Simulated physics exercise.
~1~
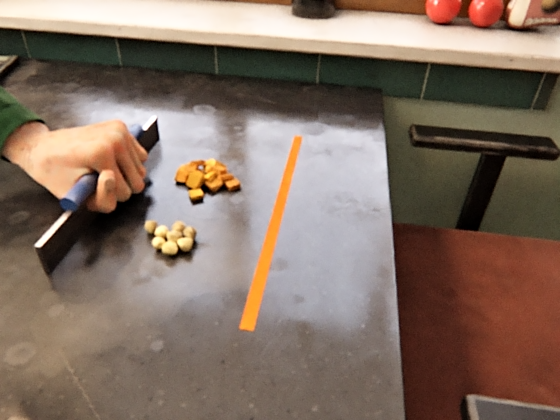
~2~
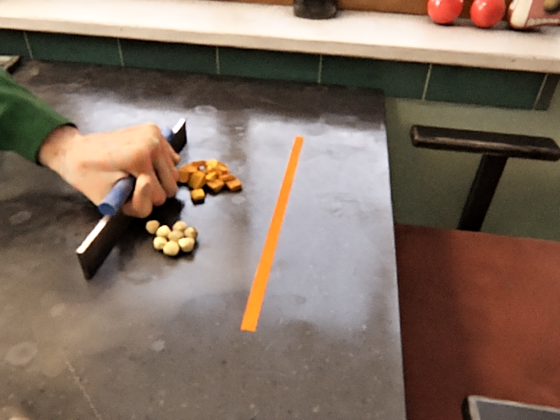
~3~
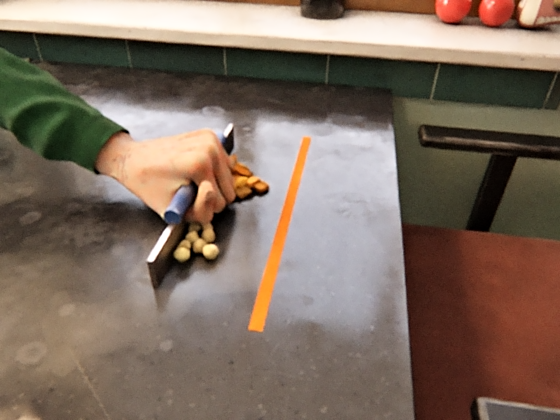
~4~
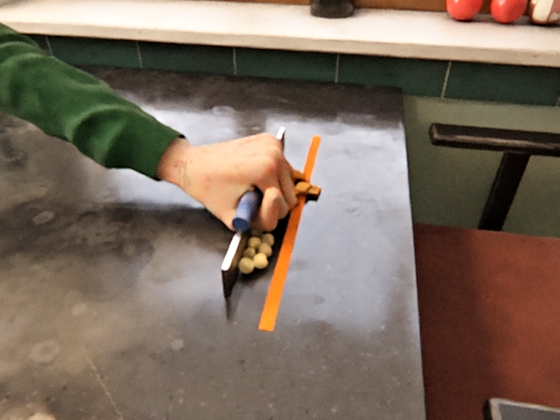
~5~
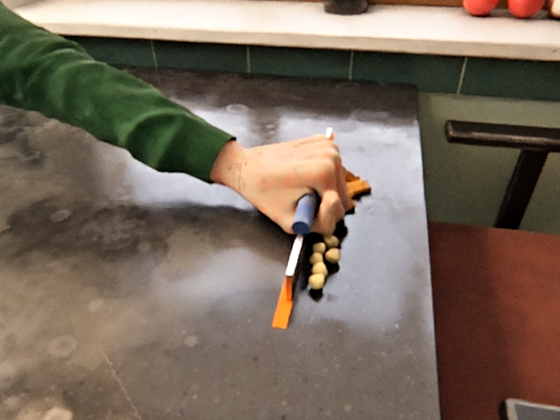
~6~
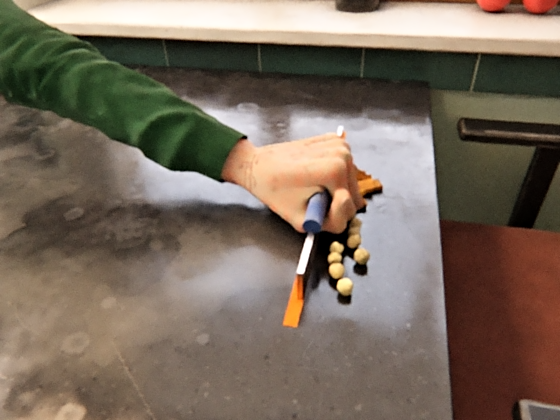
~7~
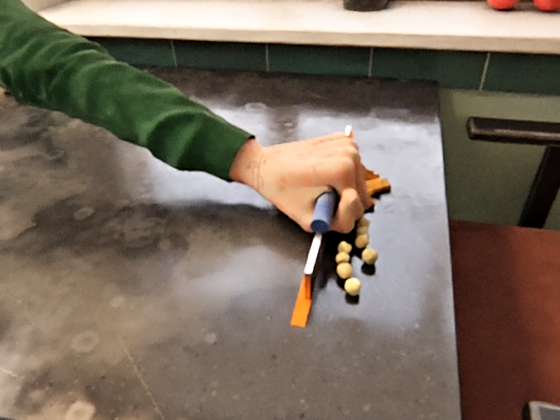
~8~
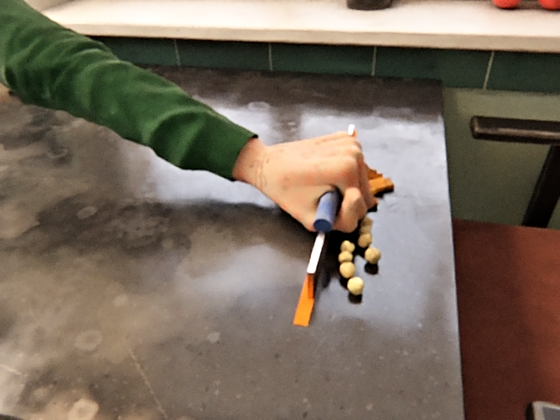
On a dark tabletop, a hand in a green sleeve pushed a scraper to the right, sweeping a pile of orange cubes and a pile of pale round pieces along until it stopped at the orange tape, with both piles still on the table.
